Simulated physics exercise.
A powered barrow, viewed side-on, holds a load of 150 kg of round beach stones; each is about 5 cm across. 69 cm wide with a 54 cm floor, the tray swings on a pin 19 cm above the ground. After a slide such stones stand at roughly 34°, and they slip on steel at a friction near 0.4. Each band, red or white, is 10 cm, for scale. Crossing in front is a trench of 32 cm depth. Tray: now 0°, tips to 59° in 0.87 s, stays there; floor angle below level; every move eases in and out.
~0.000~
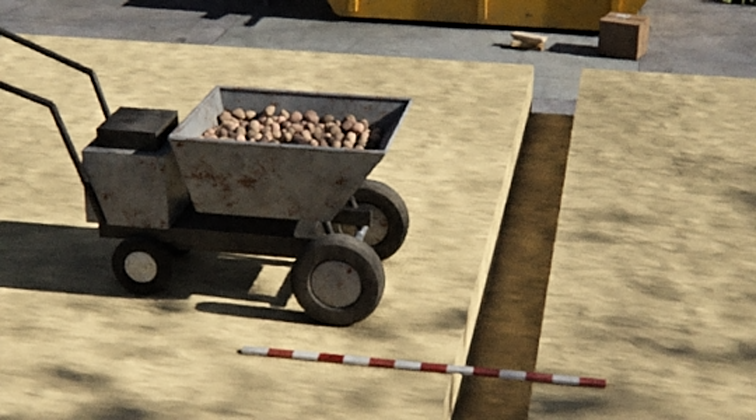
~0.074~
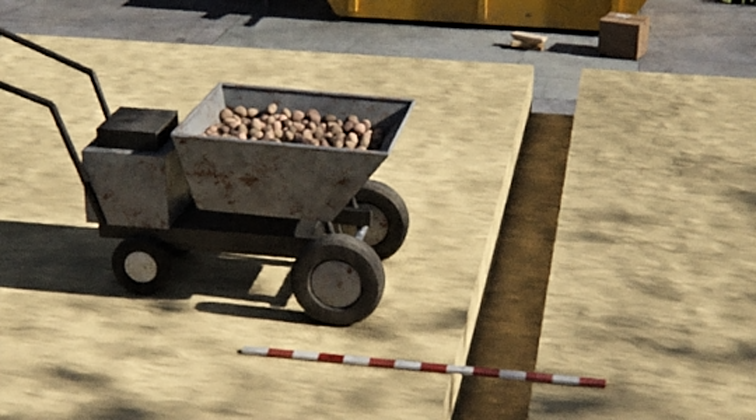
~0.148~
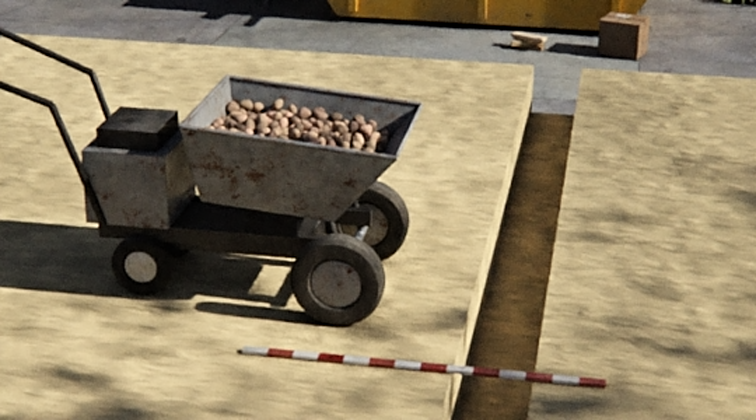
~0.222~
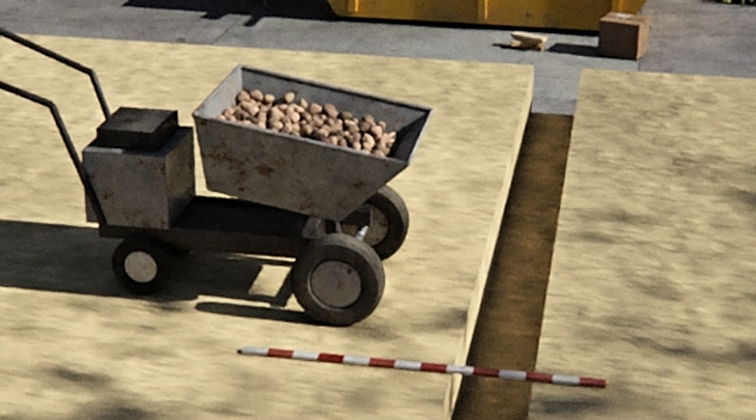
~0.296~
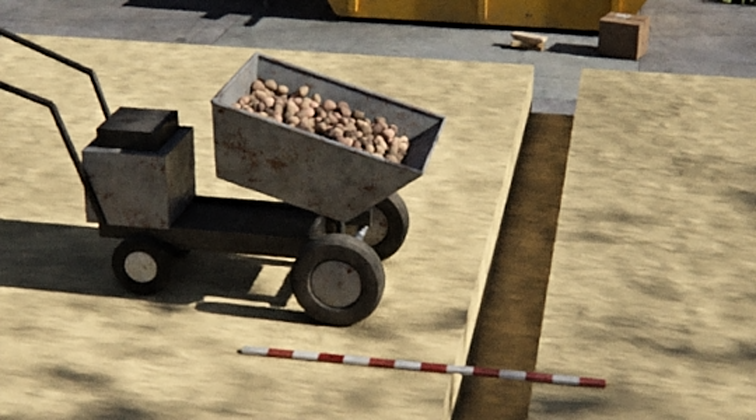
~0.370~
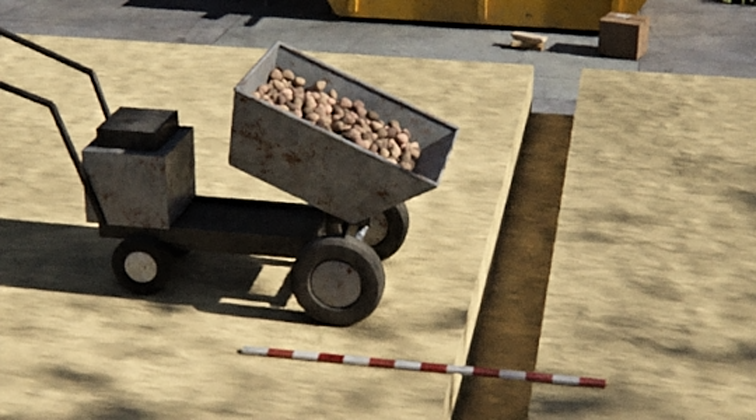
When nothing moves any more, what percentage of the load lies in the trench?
42 %.
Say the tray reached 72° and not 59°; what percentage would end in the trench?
It would be near 50 per cent.
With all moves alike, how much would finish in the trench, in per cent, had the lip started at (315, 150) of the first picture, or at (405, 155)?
About 60 per cent from the first spot, about 30 from the second.
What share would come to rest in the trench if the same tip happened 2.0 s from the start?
Around 60 per cent would end in the trench.
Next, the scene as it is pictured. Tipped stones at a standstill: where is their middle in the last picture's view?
Somewhere around (536, 349) in the last picture.
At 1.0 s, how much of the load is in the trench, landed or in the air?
Around 10 per cent of it.
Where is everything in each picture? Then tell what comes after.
In the first picture, the tray is at 0°, its lip at (385, 154); the top of the load is at (275, 126).
In the second picture, the tray is at 1°, its lip at (388, 155); the top of the load is at (275, 125); the stones move at 0.3 m/s on average.
The third picture shows lip at (396, 159), floor tilted 5°, highest stones at (268, 119); the stones move at 0.5 m/s on average.
In the fourth picture, the tray is at 10°, its lip at (408, 165); the top of the load is at (262, 109); the stones move at 0.7 m/s on average.
In the fifth picture, the tray is at 16°, its lip at (422, 174); the top of the load is at (265, 99); the stones move at 0.8 m/s on average.
In the sixth picture, the tray is at 23°, its lip at (437, 186); the top of the load is at (280, 89); the stones move at 0.9 m/s on average.
After 0.6 s the floor is at 50°; 100 % in the tray; the foremost stones are at (455, 217).
After 1.0 s the floor is at 59°; 88 % in the tray, 11 % in the trench, 2 % past the trench; the foremost stones are at (558, 278).
After 1.3 s the floor is at 59°; 51 % in the tray, 19 % in the trench, 30 % past the trench; the foremost stones are at (686, 324).
After 3.3 s the floor is at 59°; 25 % in the tray, 42 % in the trench, 32 % past the trench; the foremost stones are past the picture's edge.
